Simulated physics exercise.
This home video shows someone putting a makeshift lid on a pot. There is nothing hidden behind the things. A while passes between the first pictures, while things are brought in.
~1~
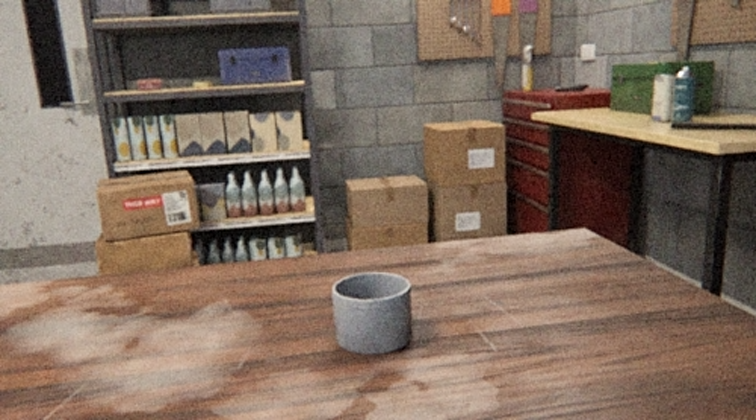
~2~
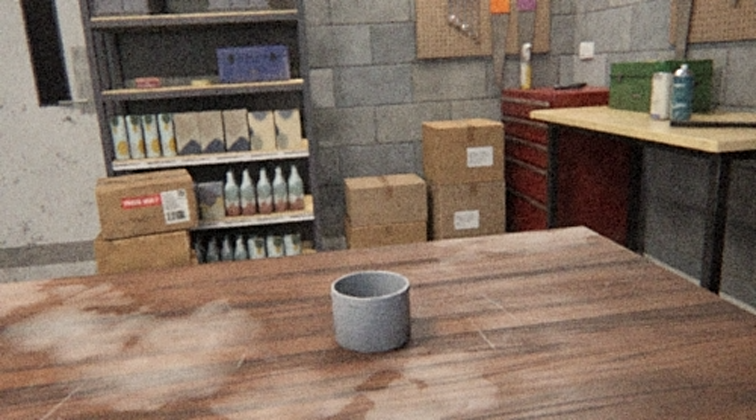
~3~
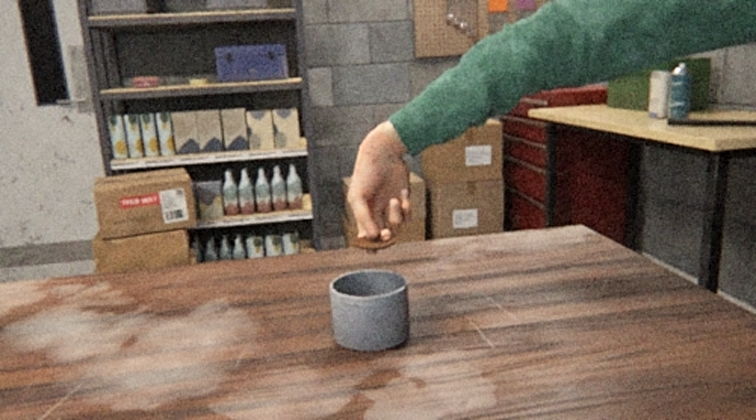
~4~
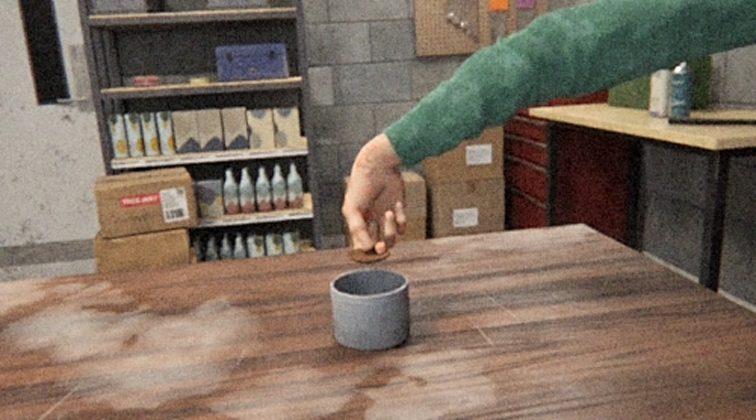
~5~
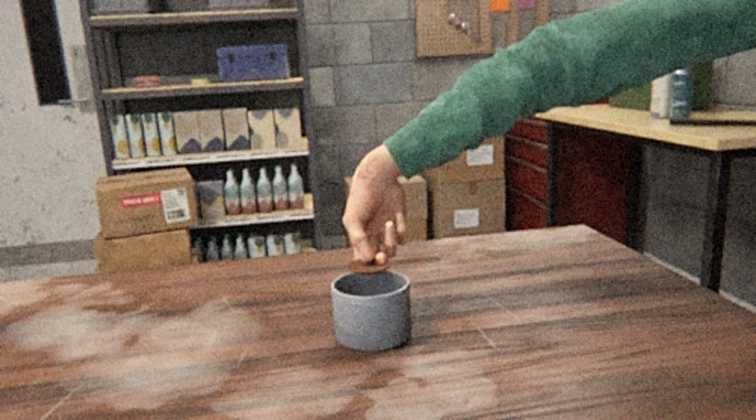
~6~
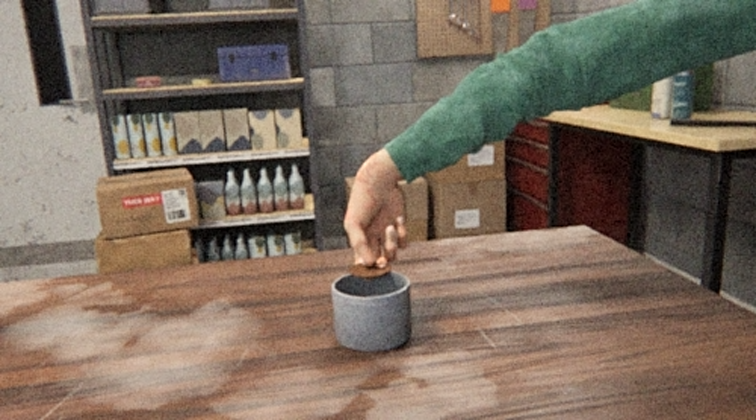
At first, a small grey cup sits alone on a worn wooden table in a storeroom with shelves and boxes behind. Then an arm in a green sleeve reaches in from the right, holding a small brown plate above the cup, and lowers it slightly to the cup's rim, fingers still gripping it.
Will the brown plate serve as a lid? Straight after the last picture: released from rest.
No, it slips in.
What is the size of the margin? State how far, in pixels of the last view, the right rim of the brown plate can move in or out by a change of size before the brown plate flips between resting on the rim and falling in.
Right, by roughly 16 pixels.
Then, 0.16 s after the last picture, brown plate falling near (373, 318).
Then, 0.26 s after the last picture, brown plate falling near (373, 326).
At rest, the brown plate slips past the rim, near (373, 327).
